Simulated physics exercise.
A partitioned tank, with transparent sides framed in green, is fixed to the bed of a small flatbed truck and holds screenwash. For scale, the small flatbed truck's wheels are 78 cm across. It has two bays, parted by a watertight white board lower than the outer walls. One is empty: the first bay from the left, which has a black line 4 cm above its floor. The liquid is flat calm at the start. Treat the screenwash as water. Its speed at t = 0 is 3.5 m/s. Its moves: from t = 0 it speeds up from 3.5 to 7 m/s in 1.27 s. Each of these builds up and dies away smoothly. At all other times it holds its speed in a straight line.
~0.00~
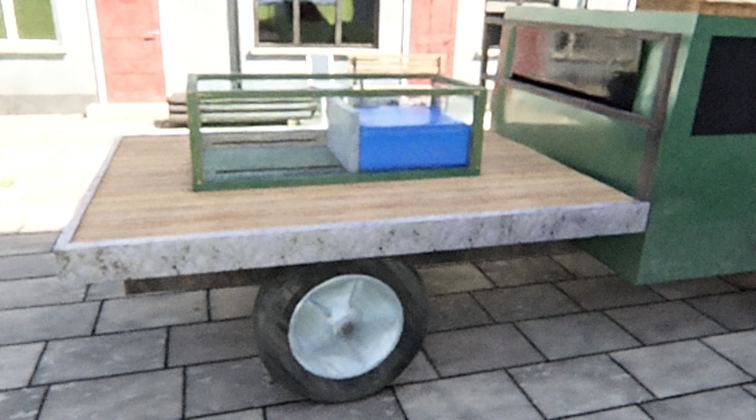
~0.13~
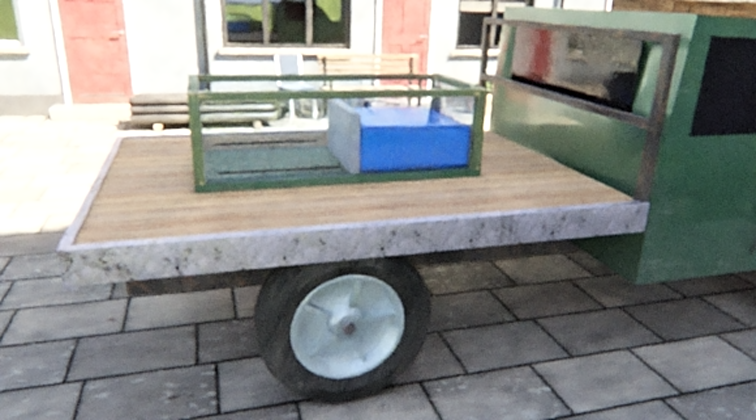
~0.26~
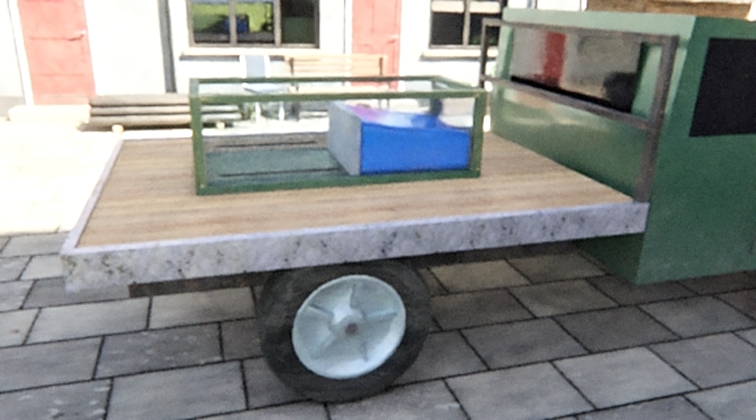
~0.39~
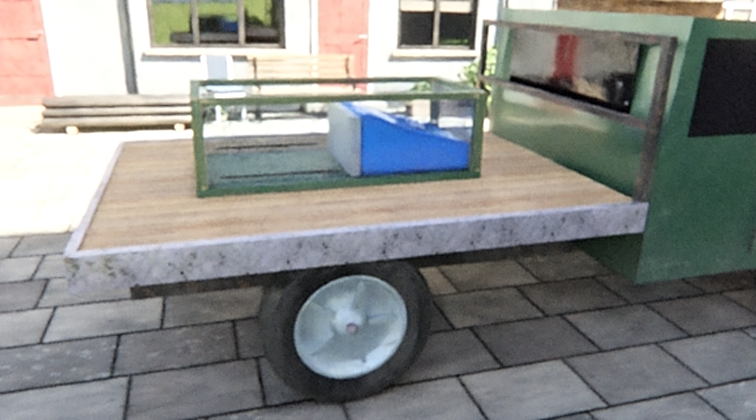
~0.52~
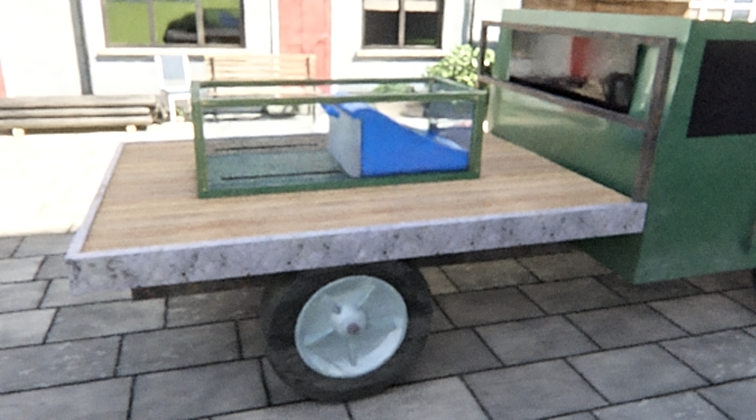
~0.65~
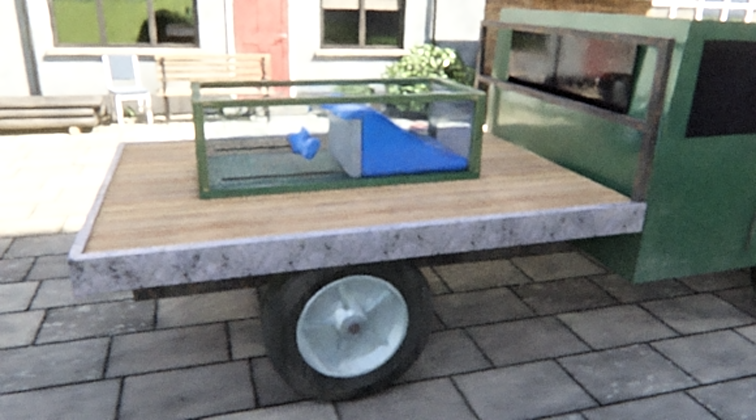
On a truck's flatbed, blue liquid tilts in a tank and splashes over the divider leftward.
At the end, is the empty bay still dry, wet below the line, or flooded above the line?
The empty bay finishes below the mark.
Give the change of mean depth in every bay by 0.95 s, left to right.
From the left: 3 up, 3 down.
By 0.95 s left to right it is 3, 20 cm deep.
By 1.45 s left to right it is 3, 20 cm deep.
By 1.95 s left to right it is 3, 20 cm deep.
By 4.26 s left to right it is 3, 20 cm deep.
